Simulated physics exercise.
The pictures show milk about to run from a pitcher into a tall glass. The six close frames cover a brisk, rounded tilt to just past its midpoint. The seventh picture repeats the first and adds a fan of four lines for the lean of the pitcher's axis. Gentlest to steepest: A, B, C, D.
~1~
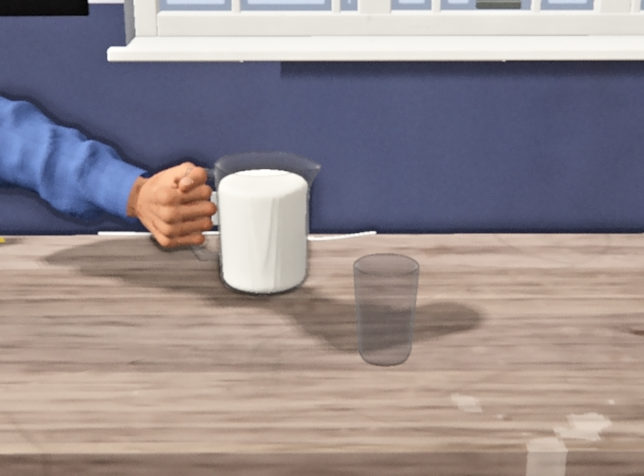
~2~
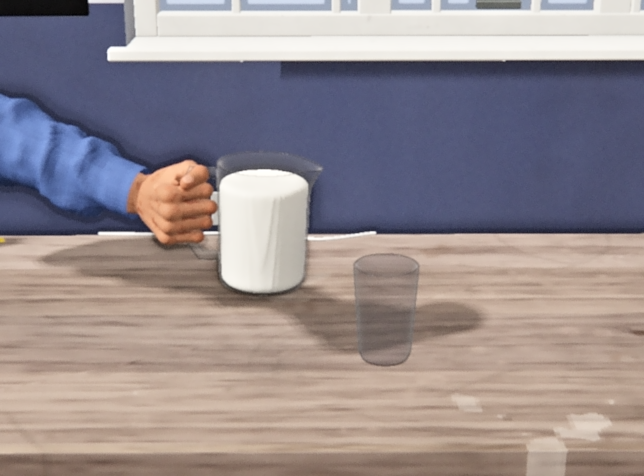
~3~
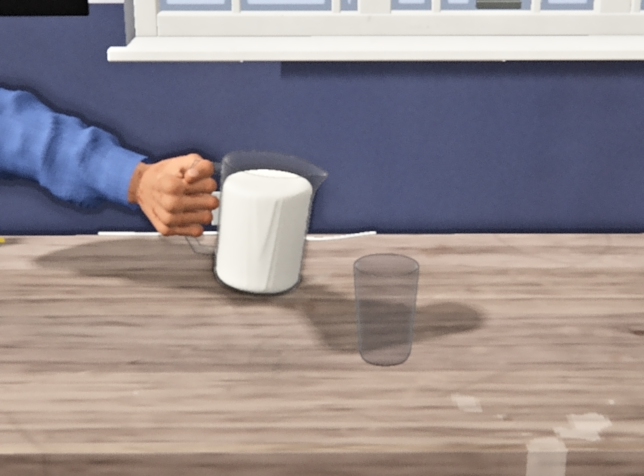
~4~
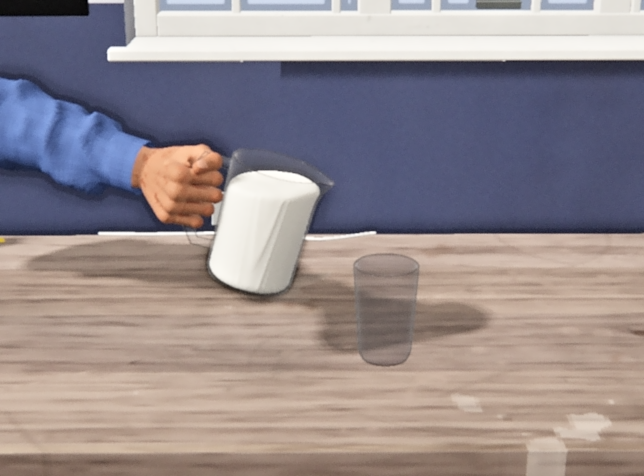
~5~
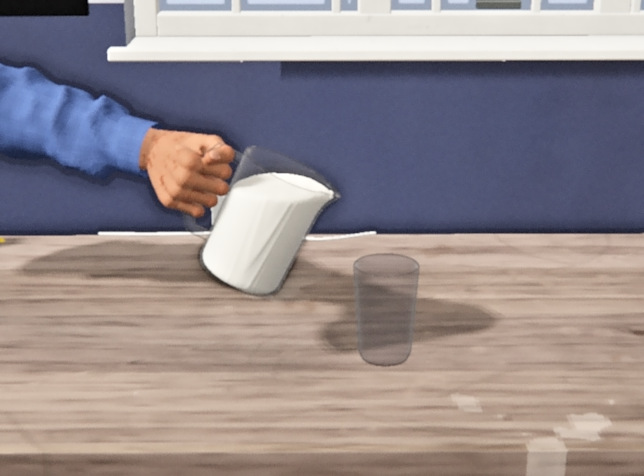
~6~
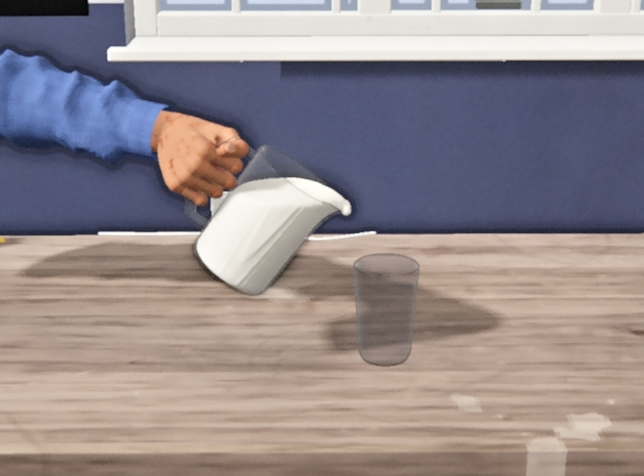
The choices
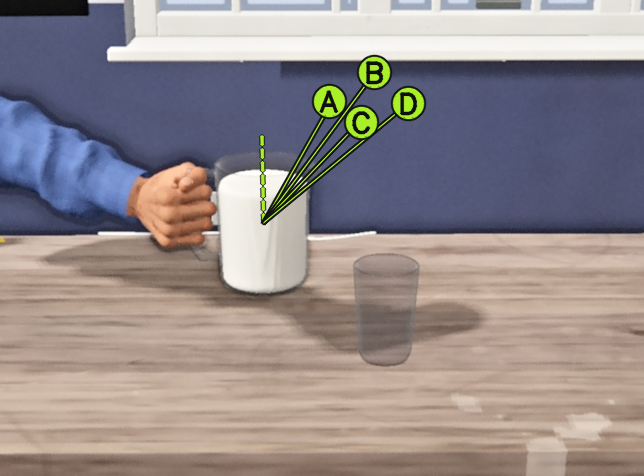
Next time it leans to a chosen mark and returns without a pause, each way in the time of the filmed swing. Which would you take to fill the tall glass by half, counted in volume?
D beats the others.
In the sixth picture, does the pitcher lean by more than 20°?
Yes.
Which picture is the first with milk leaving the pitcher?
Picture 6.
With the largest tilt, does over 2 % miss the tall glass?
No, it does not.
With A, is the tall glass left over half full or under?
Under.
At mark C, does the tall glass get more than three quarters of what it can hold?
No.
On the marked copy, A at (323, 117); B at (364, 86); C at (347, 134); D at (395, 114).
With A, the tall glass ends with about 8 % of what it can hold.
With B, the tall glass ends with about 18 % of what it can hold.
With C, the tall glass ends with about 31 % of what it can hold.
With D, the tall glass ends with about 46 % of what it can hold.
